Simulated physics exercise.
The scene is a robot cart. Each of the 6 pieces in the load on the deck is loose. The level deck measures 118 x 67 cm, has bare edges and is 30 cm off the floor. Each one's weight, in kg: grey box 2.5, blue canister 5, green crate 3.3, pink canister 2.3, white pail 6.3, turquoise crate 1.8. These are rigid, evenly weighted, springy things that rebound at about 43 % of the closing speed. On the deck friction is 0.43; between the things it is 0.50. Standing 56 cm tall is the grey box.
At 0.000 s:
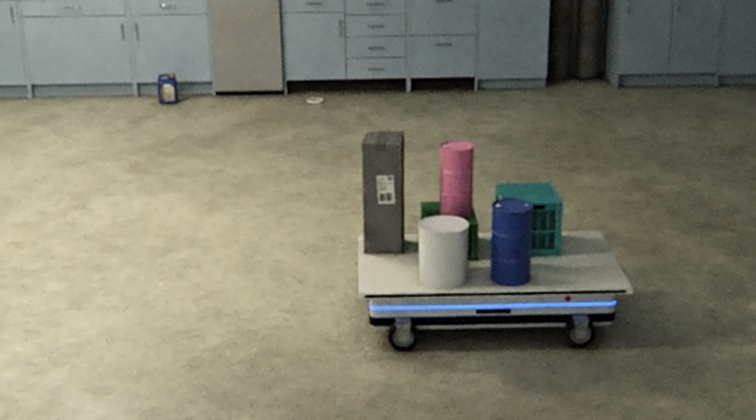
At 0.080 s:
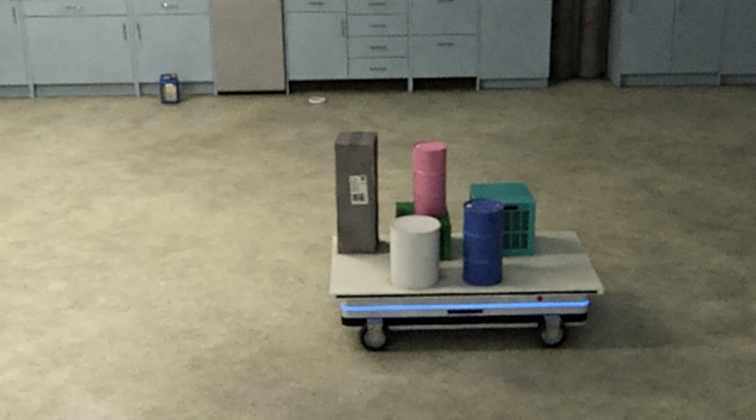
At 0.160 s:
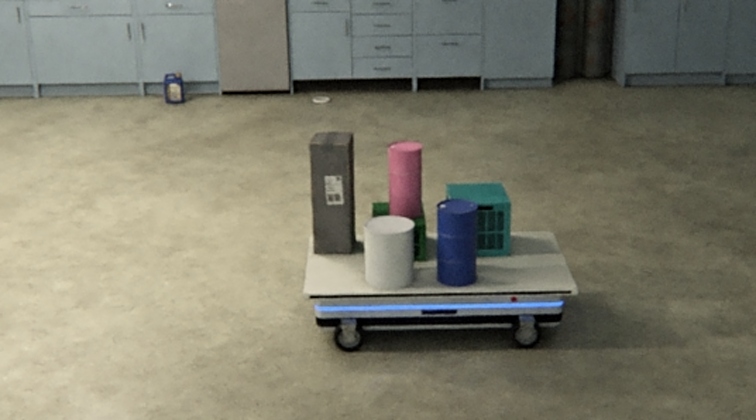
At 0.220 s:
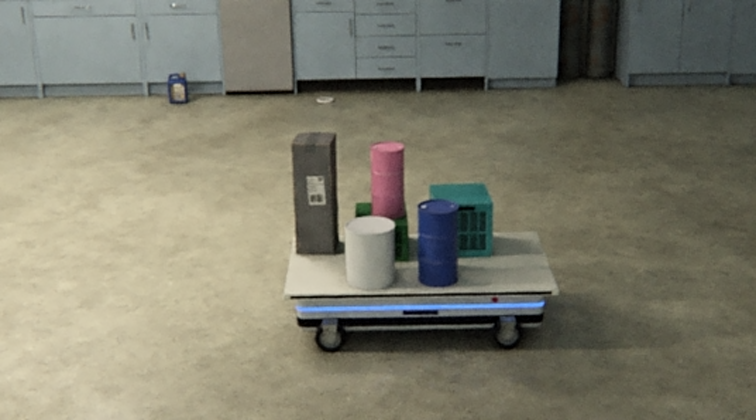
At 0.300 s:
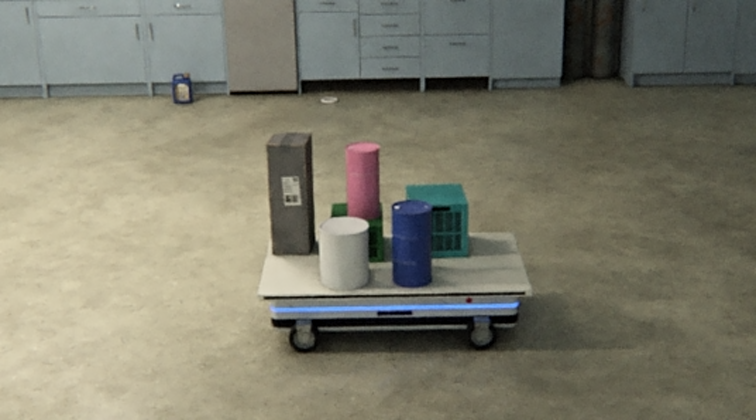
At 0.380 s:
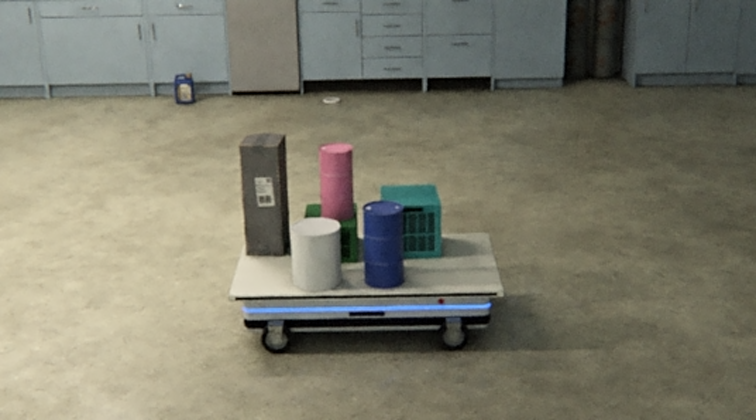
A loaded robot cart rolls left across the floor, carrying a box, crates and canisters.
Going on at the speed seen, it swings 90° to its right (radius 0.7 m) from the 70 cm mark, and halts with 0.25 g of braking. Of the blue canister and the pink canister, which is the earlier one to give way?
It is the former of the two.
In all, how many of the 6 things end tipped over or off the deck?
So, 5 in all.
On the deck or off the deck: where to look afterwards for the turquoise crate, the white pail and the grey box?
Observed: Turquoise crate remains in bounds; white pail exits its support; grey box exits its support.
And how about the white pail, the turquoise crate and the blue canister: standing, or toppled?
The white pail tips over; the turquoise crate is still upright; the blue canister tips over.
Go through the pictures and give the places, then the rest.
Cart 0 cm along; blue canister (511, 242); pink canister (456, 180), in the first picture.
Cart 14 cm along; white pail (415, 252); turquoise crate (501, 219), in the second picture.
Cart 27 cm along; grey box (333, 193), in the third picture.
Cart 37 cm along; white pail (370, 253); turquoise crate (460, 220), in the fourth picture.
Cart 51 cm along; grey box (292, 194), in the fifth picture.
Cart 65 cm along; blue canister (384, 244); pink canister (336, 182), in the sixth picture.
By 0.78 s, cart 133 cm along, turned 39°; blue canister and white pail now off the deck; pink canister 28 cm from its spot near (212, 167); grey box tilted 51°.
By 1.08 s, cart 184 cm along, turned 81°; grey box, green crate and pink canister now off the deck; turquoise crate 4 cm from its spot.
By 1.58 s, cart 254 cm along, turned 90°; turquoise crate 4 cm from its spot.
When it is over (2.4 s), off the deck, grey box, blue canister, green crate, pink canister and white pail; turquoise crate within 10 cm of the start. Blue canister went at 0.74 s; pink canister went at 0.98 s.
